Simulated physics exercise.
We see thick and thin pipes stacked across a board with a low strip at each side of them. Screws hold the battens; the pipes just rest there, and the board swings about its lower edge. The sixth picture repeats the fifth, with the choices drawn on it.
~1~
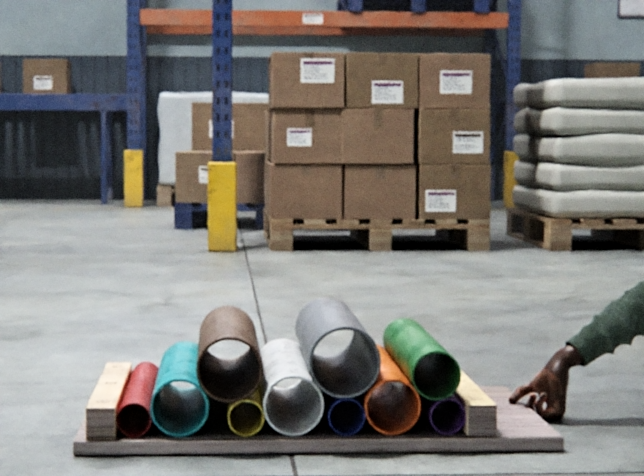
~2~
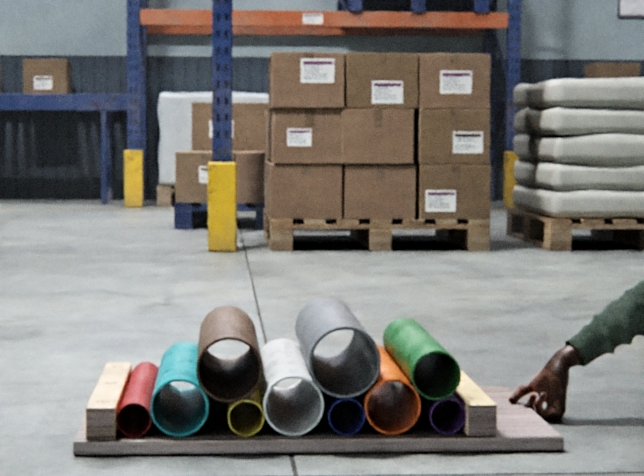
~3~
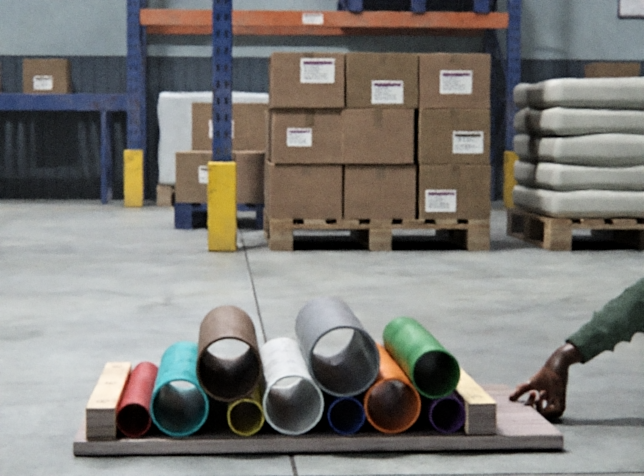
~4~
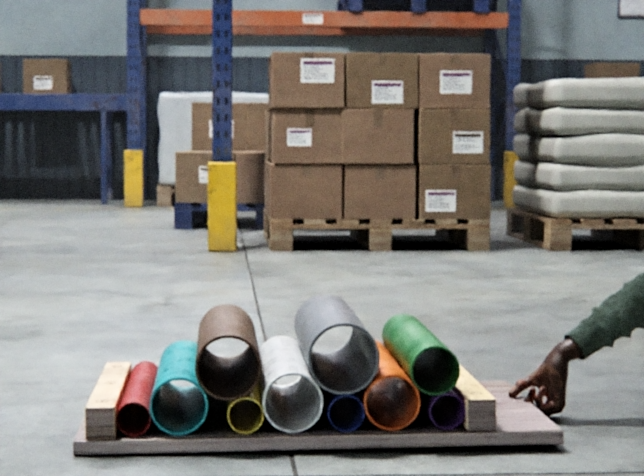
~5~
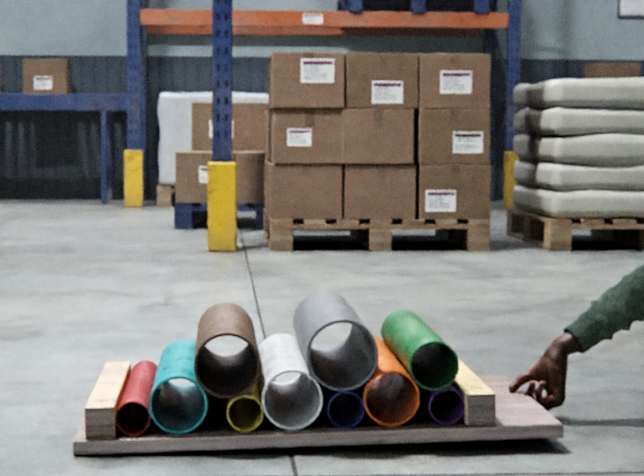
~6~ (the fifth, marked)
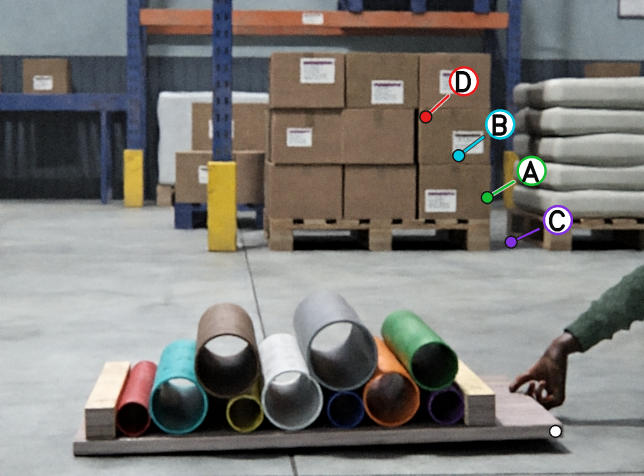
In a warehouse with blue racking, stacked cardboard boxes and pale sacks on pallets behind, a level, still view looks across the grey floor. Red, turquoise, yellow, white, blue, orange and purple pipes line a board between wooden strips, with brown, grey and green ones resting higher. A hand at the right lifts slightly, and the board's right end rises a little, the pipes staying nestled together.
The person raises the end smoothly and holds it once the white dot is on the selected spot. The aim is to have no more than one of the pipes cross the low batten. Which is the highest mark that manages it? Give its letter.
D is the limit.
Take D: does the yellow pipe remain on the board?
The yellow pipe: Yes.
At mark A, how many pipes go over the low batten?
The count is none.
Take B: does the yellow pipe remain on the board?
Yes.
On the marked copy, A at (487, 198); B at (459, 156); C at (511, 242); D at (426, 117); the white dot at (556, 431).
Taking D. A third of the way, board at 22°.
Two thirds of the way, board at 42°.
When it is over, board at 43°, none over the low batten.
As for the rest, A none over the low batten; B none over the low batten; C none over the low batten.
